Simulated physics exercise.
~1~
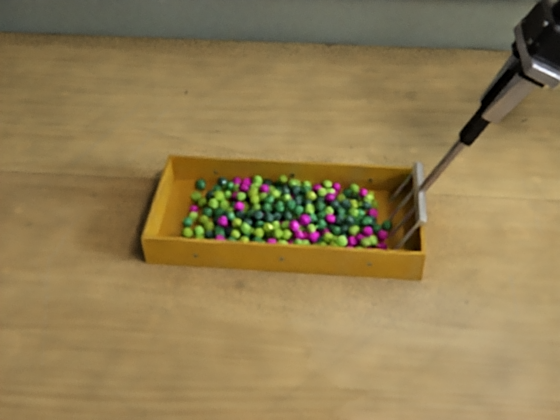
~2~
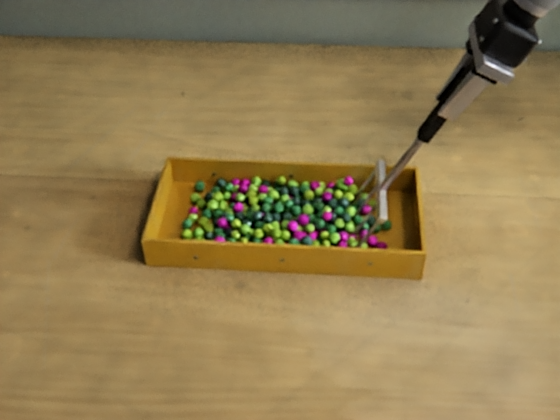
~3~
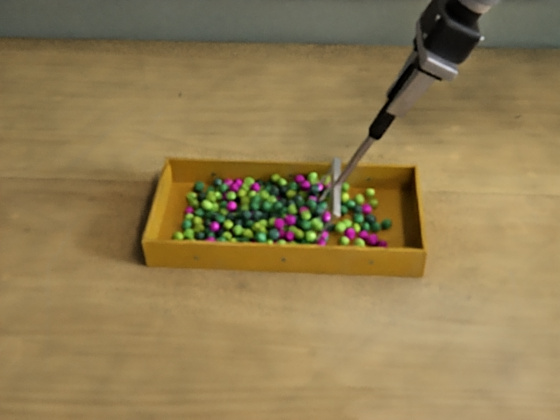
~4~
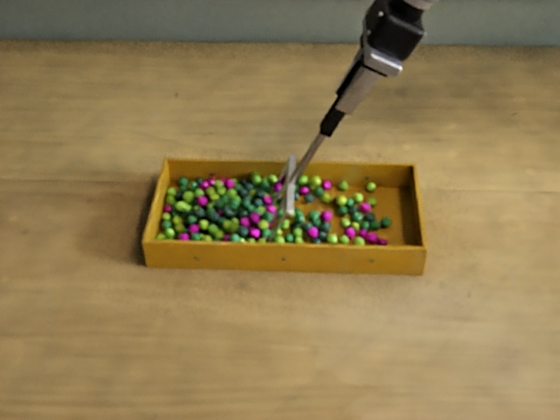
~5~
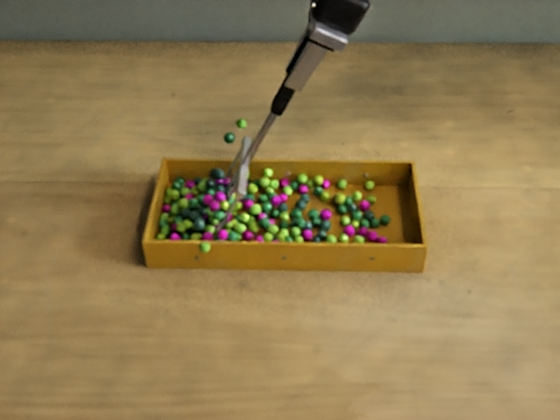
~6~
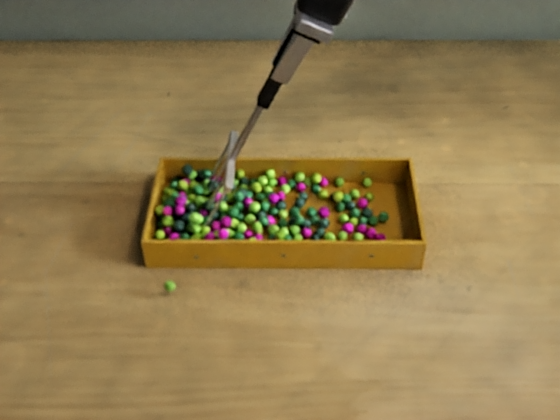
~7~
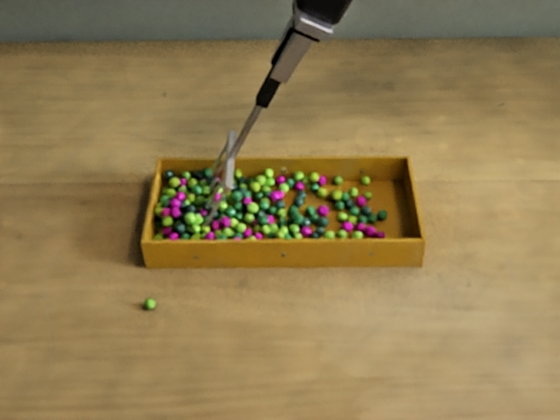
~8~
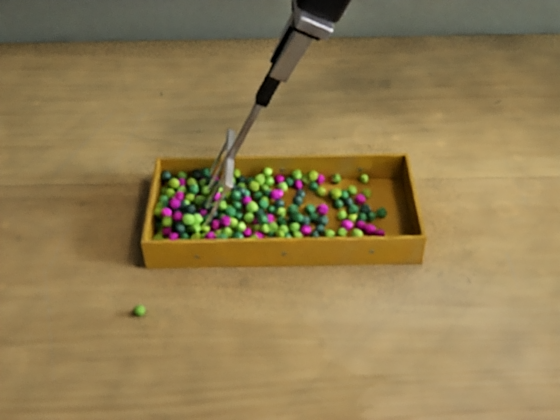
A fork held by a robot arm raked leftward through a yellow tray of green and pink round sweets, piling them toward the left and flicking a few up, then stopped while a green one rolled across the table and ended up in front.
